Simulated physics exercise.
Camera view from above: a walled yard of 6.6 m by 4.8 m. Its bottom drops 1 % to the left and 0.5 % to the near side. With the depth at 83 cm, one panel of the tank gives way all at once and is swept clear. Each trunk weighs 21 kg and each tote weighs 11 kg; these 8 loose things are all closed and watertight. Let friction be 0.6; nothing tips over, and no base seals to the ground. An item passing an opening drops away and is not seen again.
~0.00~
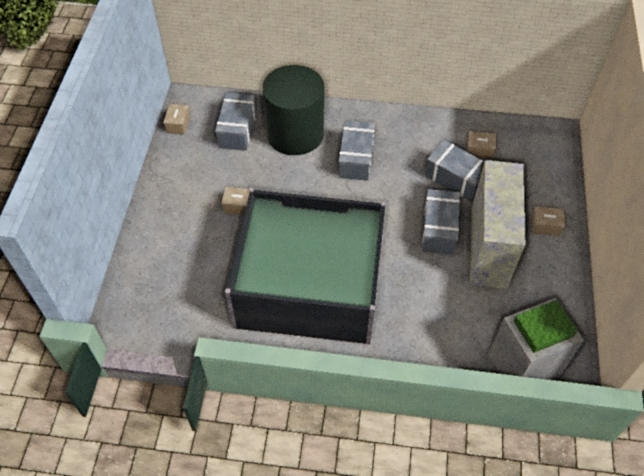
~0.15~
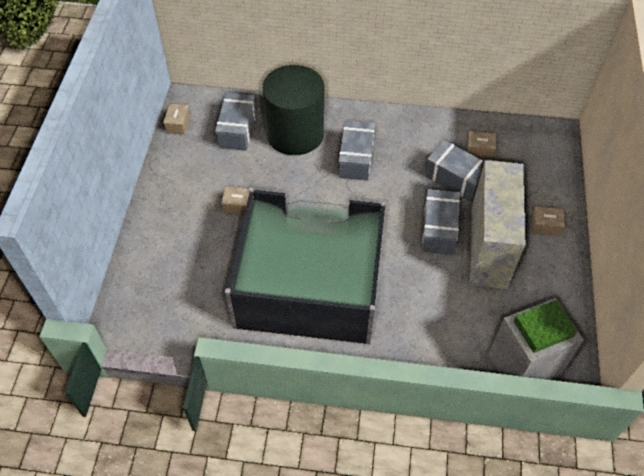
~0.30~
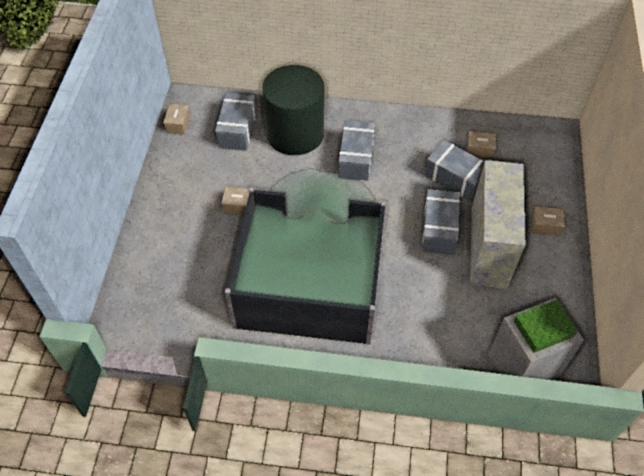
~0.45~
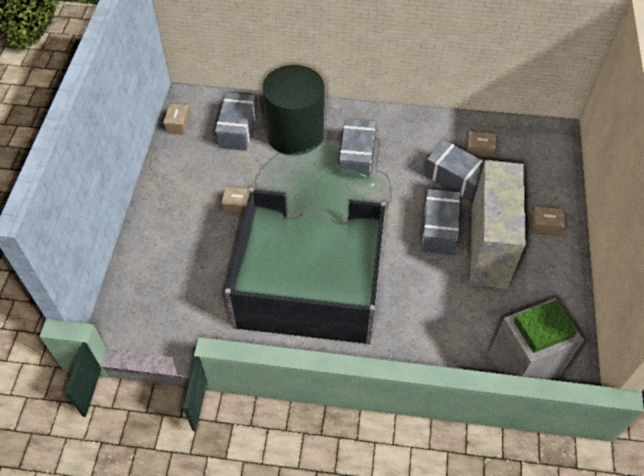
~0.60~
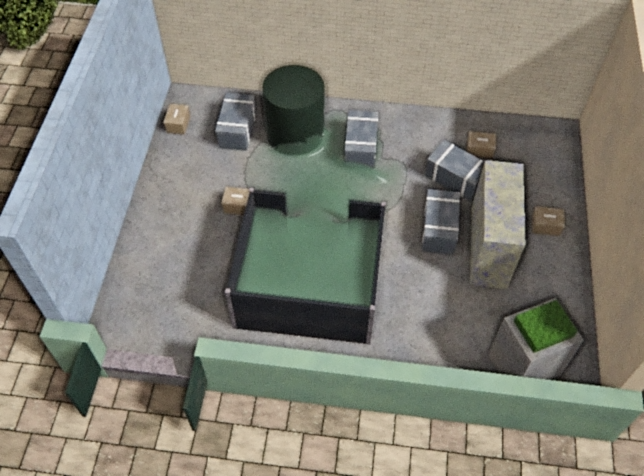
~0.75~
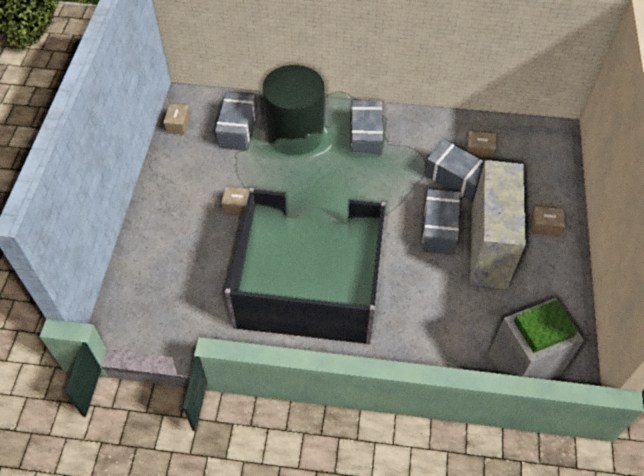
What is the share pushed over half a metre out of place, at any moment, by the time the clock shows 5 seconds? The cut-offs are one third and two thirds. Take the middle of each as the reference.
A middle portion gets shifted, a third or more but short of two thirds.
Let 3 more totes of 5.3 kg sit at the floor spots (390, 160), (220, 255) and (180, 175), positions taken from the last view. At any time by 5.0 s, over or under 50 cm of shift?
Note, in sequence: Over threshold; under threshold; over threshold.
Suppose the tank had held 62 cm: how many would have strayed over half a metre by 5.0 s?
With that change, 2 of them.
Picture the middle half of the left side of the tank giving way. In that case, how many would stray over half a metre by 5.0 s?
Count: 2.
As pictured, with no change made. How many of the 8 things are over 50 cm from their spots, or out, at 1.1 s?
By then 1.
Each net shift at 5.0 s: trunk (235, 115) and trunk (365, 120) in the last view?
Taking them in turn, I get 20 cm for the first and 300 cm for the second.
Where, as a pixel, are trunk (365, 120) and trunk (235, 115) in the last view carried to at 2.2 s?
First near (446, 123), second near (197, 83).
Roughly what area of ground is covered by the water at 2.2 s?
Wet area: Approx. 15 m2.
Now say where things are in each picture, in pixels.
In the first frame, a trunk at (358, 142), on the bottom; a trunk at (236, 113), on the bottom; water covers 2.5 m2; 0 of 8 have shifted.
In the second frame, a trunk at (358, 142), on the bottom; a trunk at (236, 113) rests on the ground; 3.1 m2 under water; 0 of 8 have shifted.
In the third frame, a trunk at (358, 142), on the bottom; a trunk at (236, 113), on the bottom; water covers 4.0 m2; 0 of 8 have shifted.
In the fourth frame, a trunk at (358, 140), on the bottom; a trunk at (236, 113), on the bottom; water covers 4.9 m2; 0 of 8 have shifted.
In the fifth frame, a trunk at (362, 131) rests on the ground, 21 cm from its start; a trunk at (236, 113), on the bottom; water covers 5.7 m2; 1 of 8 have shifted.
In the sixth frame, a trunk at (367, 120), on the bottom, 44 cm from its start; a trunk at (236, 113), on the bottom; water covers 6.8 m2; 1 of 8 have shifted.
After 1.1 s 1 of 8 are over 50 cm from their spots; 1 afloat.
After 2.2 s 2 of 8 are over 50 cm from their spots; 2 afloat.
After 3.5 s 1 of 8 are over 50 cm from their spots; 3 afloat.
After 5.0 s 3 of 8 are over 50 cm from their spots, and 4 have been at some point; 4 afloat.
